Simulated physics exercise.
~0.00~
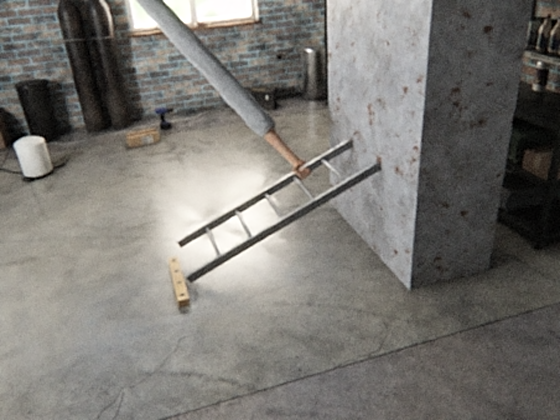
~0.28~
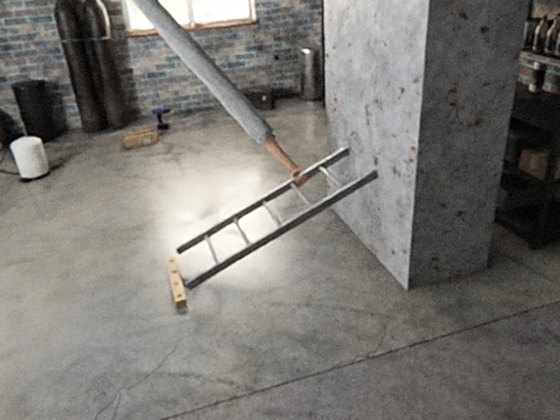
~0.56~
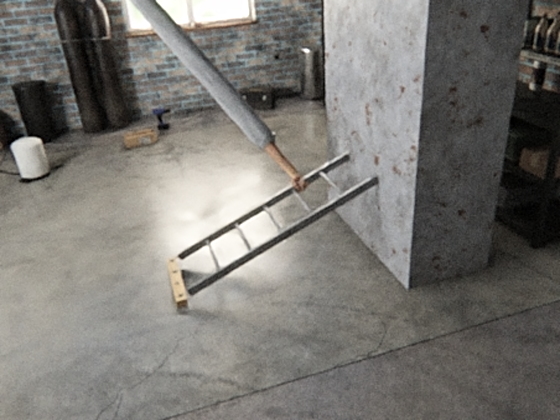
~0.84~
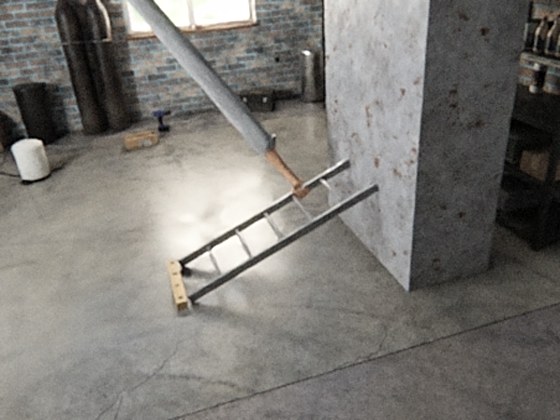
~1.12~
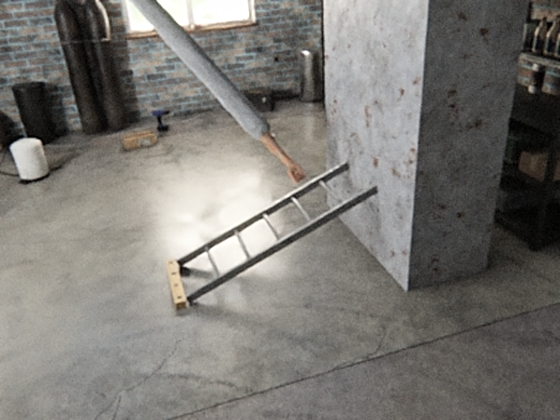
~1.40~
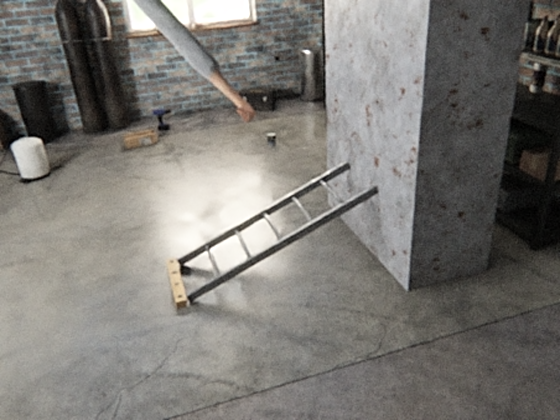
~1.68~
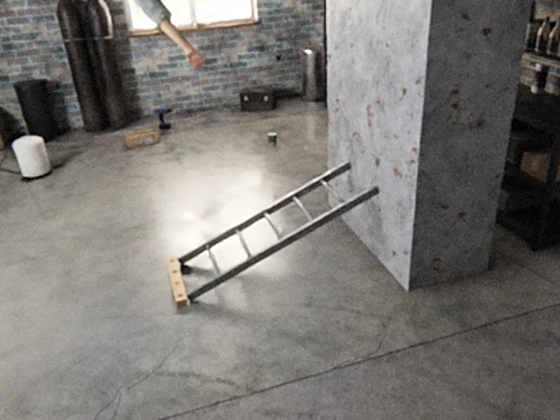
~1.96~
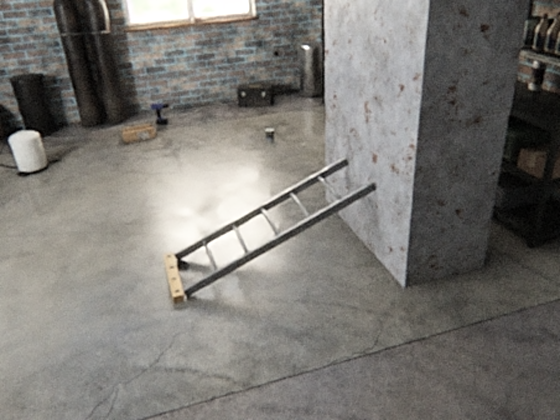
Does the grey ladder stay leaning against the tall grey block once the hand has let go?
Yes, the grey ladder stays up. It keeps leaning against the tall block with its foot by the batten after the hand has drawn away.
